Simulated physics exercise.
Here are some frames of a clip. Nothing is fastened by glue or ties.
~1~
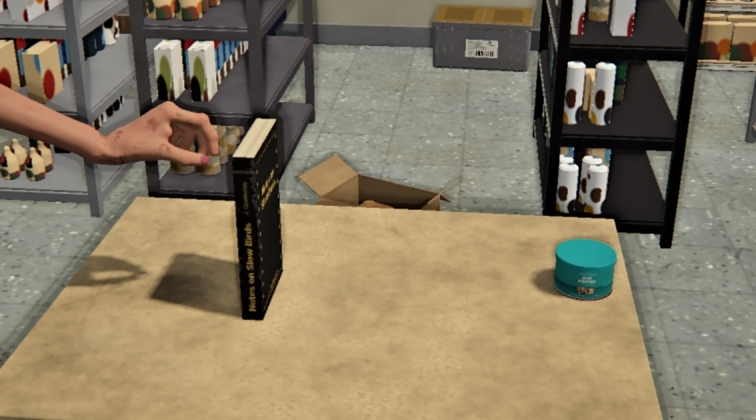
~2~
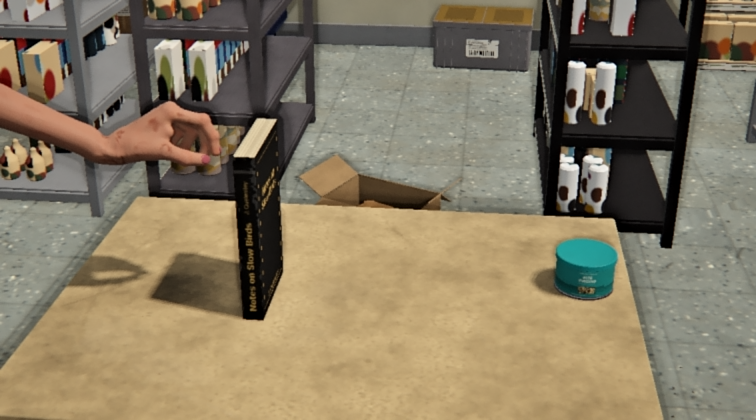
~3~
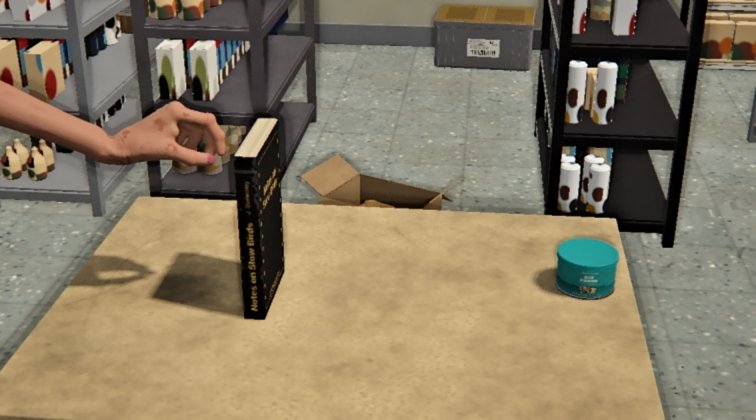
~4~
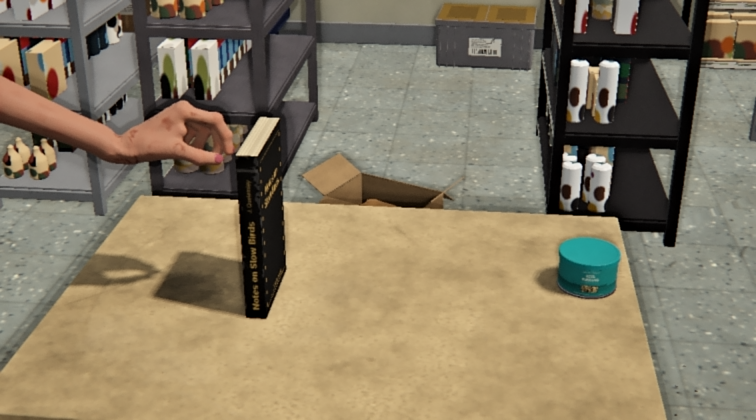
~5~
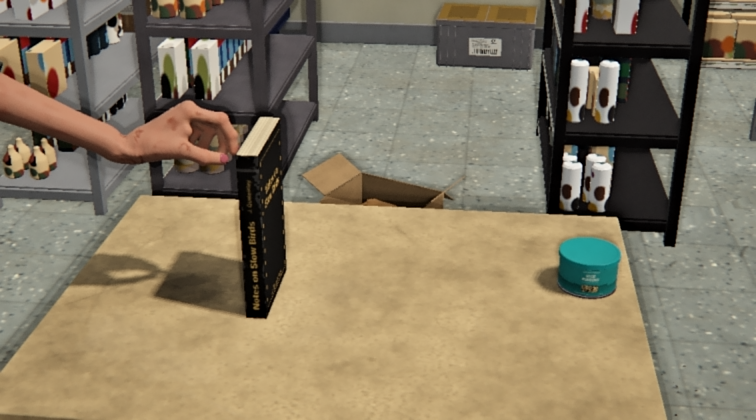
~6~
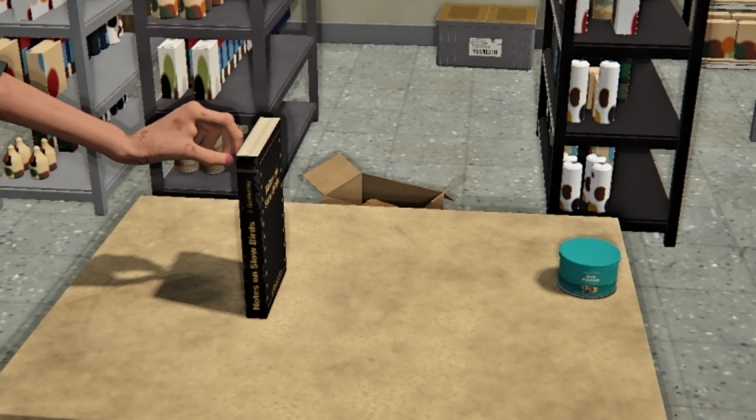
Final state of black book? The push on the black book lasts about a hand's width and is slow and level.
Over.
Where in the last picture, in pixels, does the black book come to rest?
Near pixel (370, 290).
Then, 0.90 s after the last picture, black book tipped 18° from how it was near (291, 220).
Then, 1.10 s after the last picture, black book tipped 60° from how it was near (344, 252).
Then, 1.30 s after the last picture, black book on its side near (370, 288).
At rest, tipped over on the table, black book. Seen from the same camera at the end, black book near (370, 290).
